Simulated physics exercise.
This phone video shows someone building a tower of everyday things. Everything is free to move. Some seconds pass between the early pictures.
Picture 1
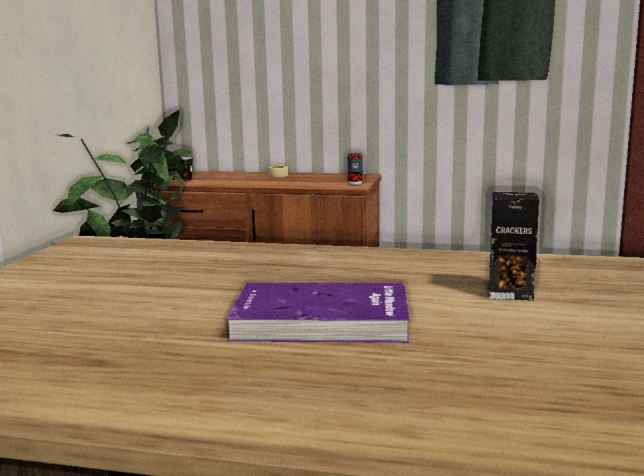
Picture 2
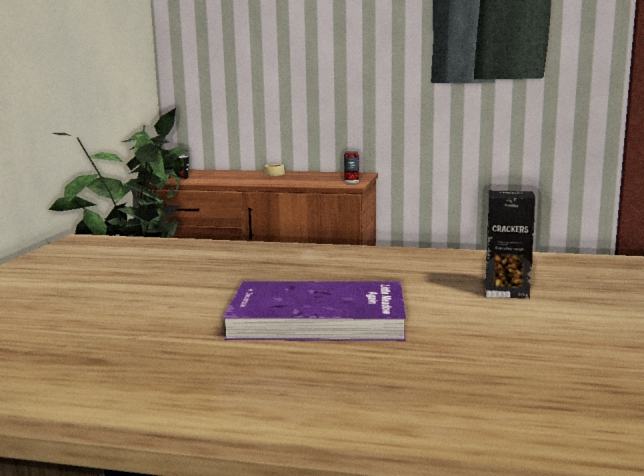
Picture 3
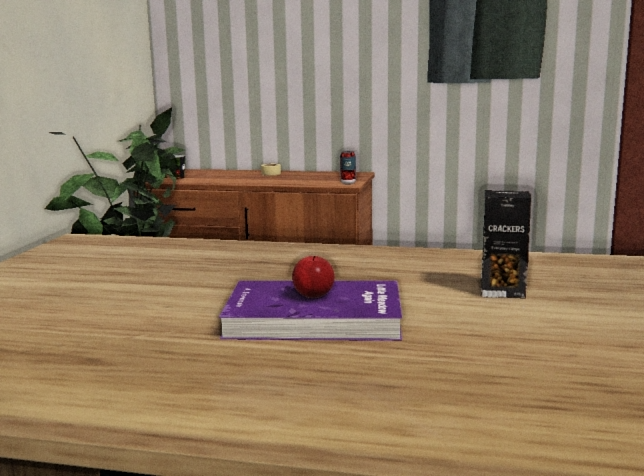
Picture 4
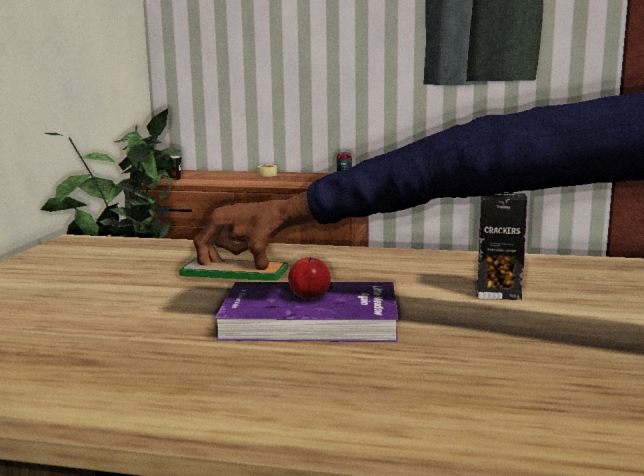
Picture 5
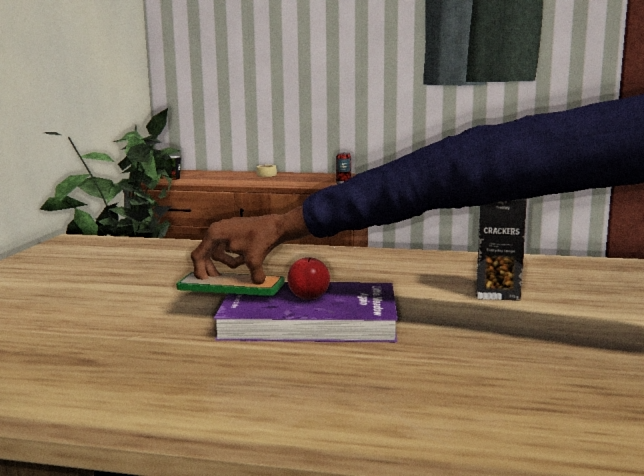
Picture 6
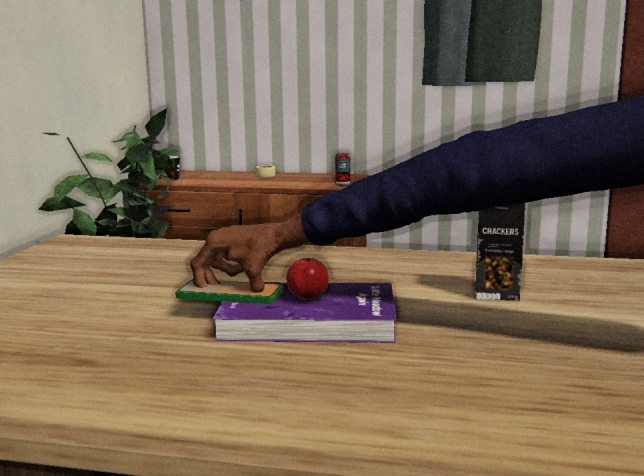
A hand in a dark blue sleeve reached in from the right and lowered a green phone onto the left side of a purple book, beside a red apple that had appeared on it earlier.
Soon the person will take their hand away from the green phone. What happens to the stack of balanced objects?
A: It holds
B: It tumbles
A.
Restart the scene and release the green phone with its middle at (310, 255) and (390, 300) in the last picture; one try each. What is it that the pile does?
On the first go it collapses, and on the second it remains standing.
Then, 1.20 s on from there, things are still on the move.
Then, 2.20 s on from there, no change.
In the end, all 4 unmoved. At the end, from the last picture's camera, green phone near (231, 291). The pile stays up.
